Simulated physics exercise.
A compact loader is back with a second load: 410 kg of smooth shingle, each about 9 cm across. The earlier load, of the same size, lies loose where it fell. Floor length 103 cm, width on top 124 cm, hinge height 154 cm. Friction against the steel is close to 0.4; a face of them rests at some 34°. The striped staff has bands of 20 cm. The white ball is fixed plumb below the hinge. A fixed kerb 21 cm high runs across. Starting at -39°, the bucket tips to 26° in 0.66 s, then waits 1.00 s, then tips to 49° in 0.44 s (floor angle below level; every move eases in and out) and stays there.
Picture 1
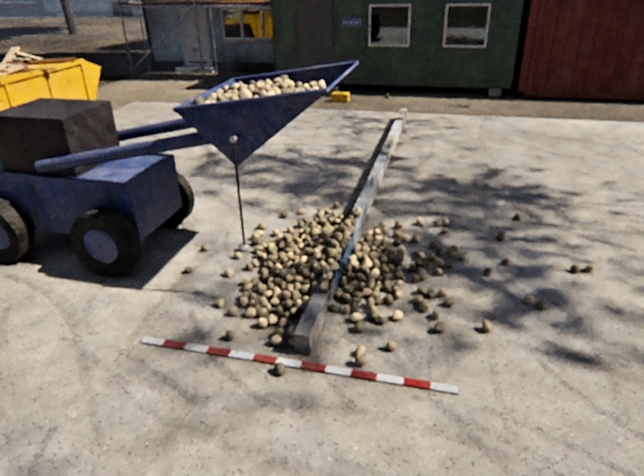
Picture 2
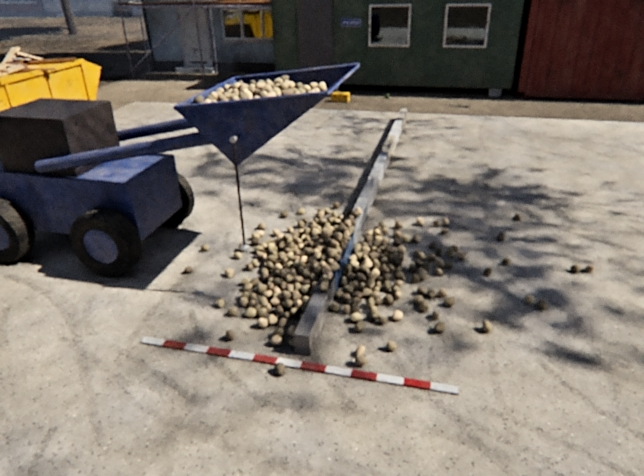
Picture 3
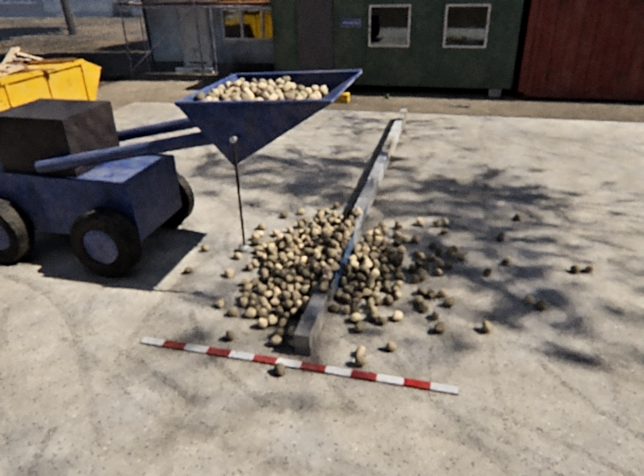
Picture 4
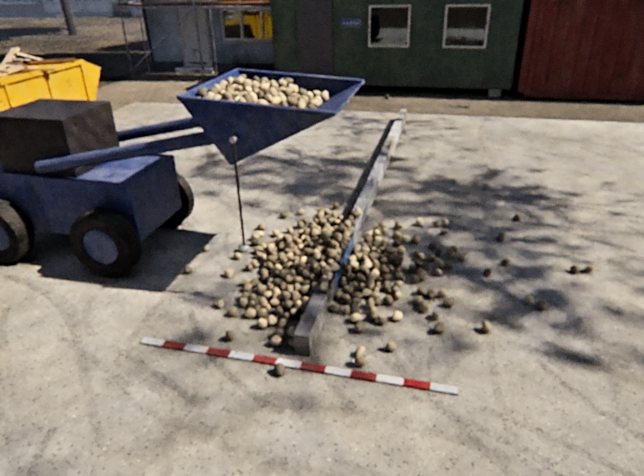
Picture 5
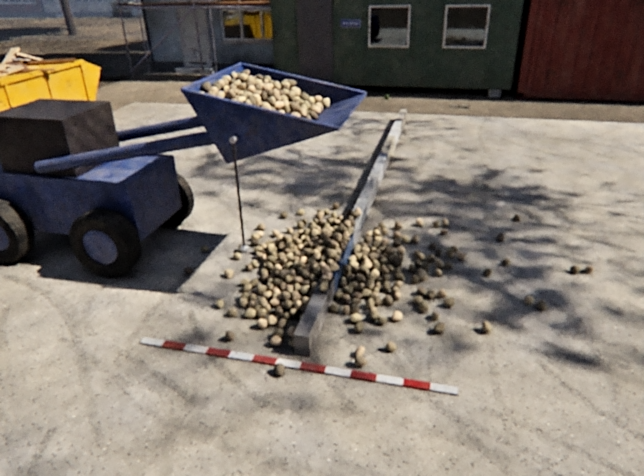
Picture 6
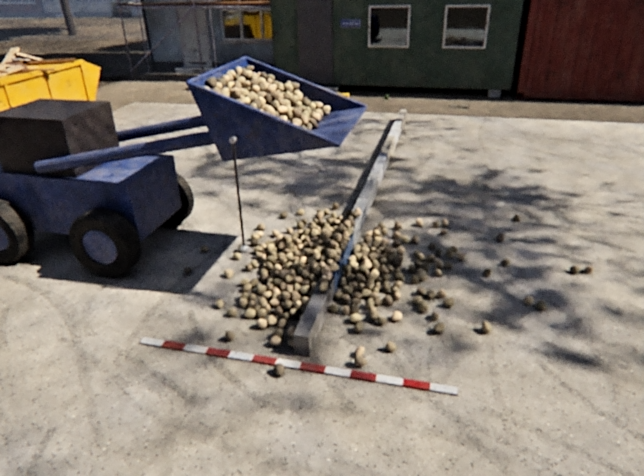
The clip shows a blue loader holding a bucket of pale rounded stones beside a loose pile straddling a long kerb; the raised bucket gradually tilts forward, its right-hand lip lowering while the stones stay inside.
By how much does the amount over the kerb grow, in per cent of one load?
Roughly 100 per cent of a load more.
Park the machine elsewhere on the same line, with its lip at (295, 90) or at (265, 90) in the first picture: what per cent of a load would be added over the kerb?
About 95 and 70 per cent.
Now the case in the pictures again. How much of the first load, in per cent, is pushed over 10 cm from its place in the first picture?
About 10 per cent.
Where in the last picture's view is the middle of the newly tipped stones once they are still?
Around (415, 269).
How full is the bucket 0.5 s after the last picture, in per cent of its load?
Roughly 100 per cent is still inside.
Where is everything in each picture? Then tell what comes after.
In the first picture, the bucket is at -39°, its lip at (327, 90); the top of the load is at (275, 86). The earlier load is highest near (336, 245), 29 cm above ground level, 72 % on this side of the kerb, 28 % over the kerb.
In the second picture, lip at (329, 93), floor tilted -37°, highest stones at (275, 86).
In the third picture, the bucket is at -33°, its lip at (332, 101); the top of the load is at (261, 86).
In the fourth picture, the bucket is at -27°, its lip at (336, 114); the top of the load is at (239, 83).
In the fifth picture, lip at (339, 129), floor tilted -19°, highest stones at (240, 77).
In the sixth picture, lip at (340, 145), floor tilted -11°, highest stones at (242, 73).
Then, 0.2 s after the last picture the floor is at 16°; in per cent of one load, 100 in the bucket, 72 on this side of the kerb, 28 over the kerb; the foremost stones are at (529, 264).
Then, 0.5 s after the last picture the floor is at 26°; in per cent of one load, 100 in the bucket, 72 on this side of the kerb, 28 over the kerb; the foremost stones are at (529, 264).
Then, 2.2 s after the last picture the floor is at 49°; in per cent of one load, 0 in the bucket, 72 on this side of the kerb, 128 over the kerb; the foremost stones are at (588, 284).
Then, 5.0 s after the last picture the floor is at 49°; in per cent of one load, 0 in the bucket, 72 on this side of the kerb, 128 over the kerb; the foremost stones are at (593, 283). Net gain over the kerb, 100.
